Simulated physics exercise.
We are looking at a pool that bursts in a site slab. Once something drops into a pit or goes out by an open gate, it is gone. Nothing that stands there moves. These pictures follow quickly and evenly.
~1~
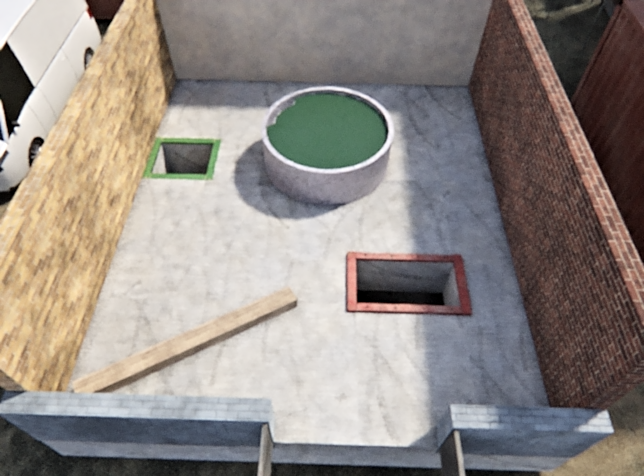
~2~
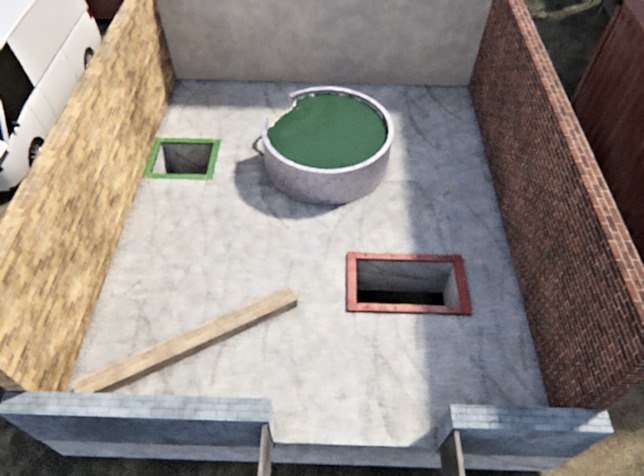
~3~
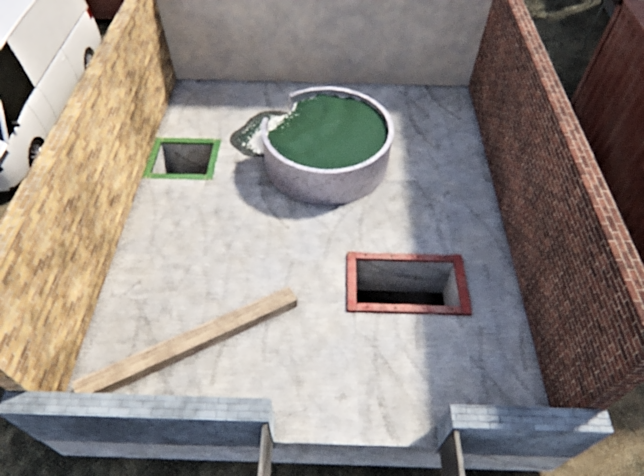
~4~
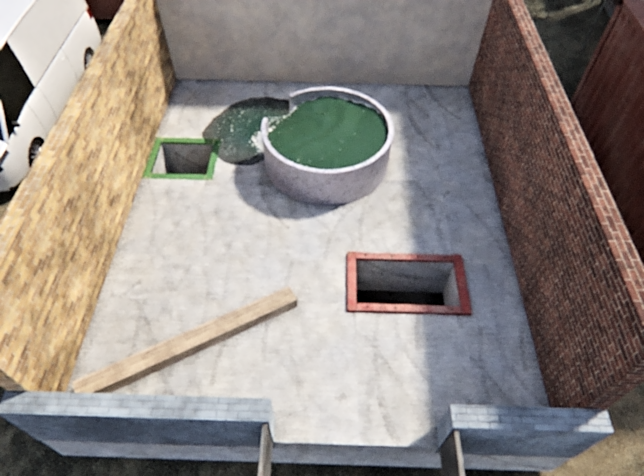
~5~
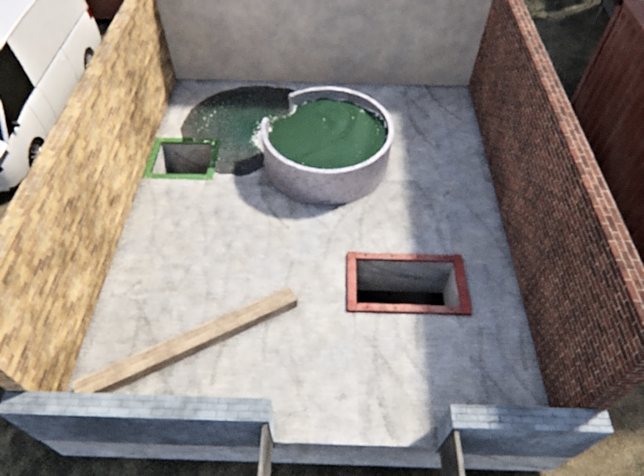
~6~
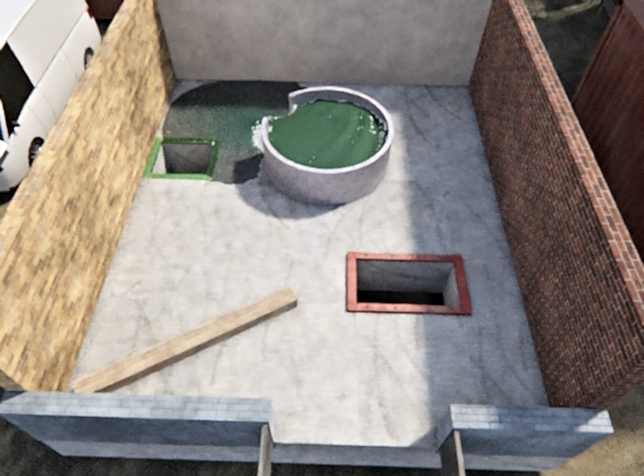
A round pool of green water on a walled slab broke open on its left side, and water poured through the gap, spreading left across the floor toward the back wall and around the green-edged pit.
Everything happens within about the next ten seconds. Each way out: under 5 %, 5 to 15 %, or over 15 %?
Gate under 5 %; green pit over 15 %; red pit under 5 %.
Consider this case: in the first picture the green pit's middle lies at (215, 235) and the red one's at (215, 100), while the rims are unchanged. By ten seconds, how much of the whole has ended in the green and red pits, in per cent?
Percentages by pit: Green at 8, red at 40.
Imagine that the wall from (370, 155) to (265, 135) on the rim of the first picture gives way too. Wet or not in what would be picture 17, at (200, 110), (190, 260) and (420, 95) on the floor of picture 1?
The first would be still unwetted, the second drenched and the third still unwetted.
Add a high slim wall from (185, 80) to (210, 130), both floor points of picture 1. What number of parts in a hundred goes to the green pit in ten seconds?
Green: 35 %.
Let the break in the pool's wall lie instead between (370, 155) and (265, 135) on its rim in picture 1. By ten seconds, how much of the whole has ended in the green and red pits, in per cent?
Green 15 %, red 20 %.
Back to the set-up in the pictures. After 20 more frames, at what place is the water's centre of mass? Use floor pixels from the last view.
Centre of the water: Near (279, 134).
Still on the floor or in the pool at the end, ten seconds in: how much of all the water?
Close to 54 %.
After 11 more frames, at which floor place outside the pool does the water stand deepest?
Roughly at pixel (175, 86).
A moment on, water covers 15 % of the floor; the gate 0 %, the green pit 2 %, the red pit 0 %.
Next, water covers 15 % of the floor; the gate 0 %, the green pit 5 %, the red pit 0 %.
Then, water covers 25 % of the floor; the gate 0 %, the green pit 15 %, the red pit 0 %.
Later, water covers 30 % of the floor; the gate 0 %, the green pit 32 %, the red pit 0 %.
In the end, water covers 50 % of the floor; the gate 0 %, the green pit 47 %, the red pit 0 %.
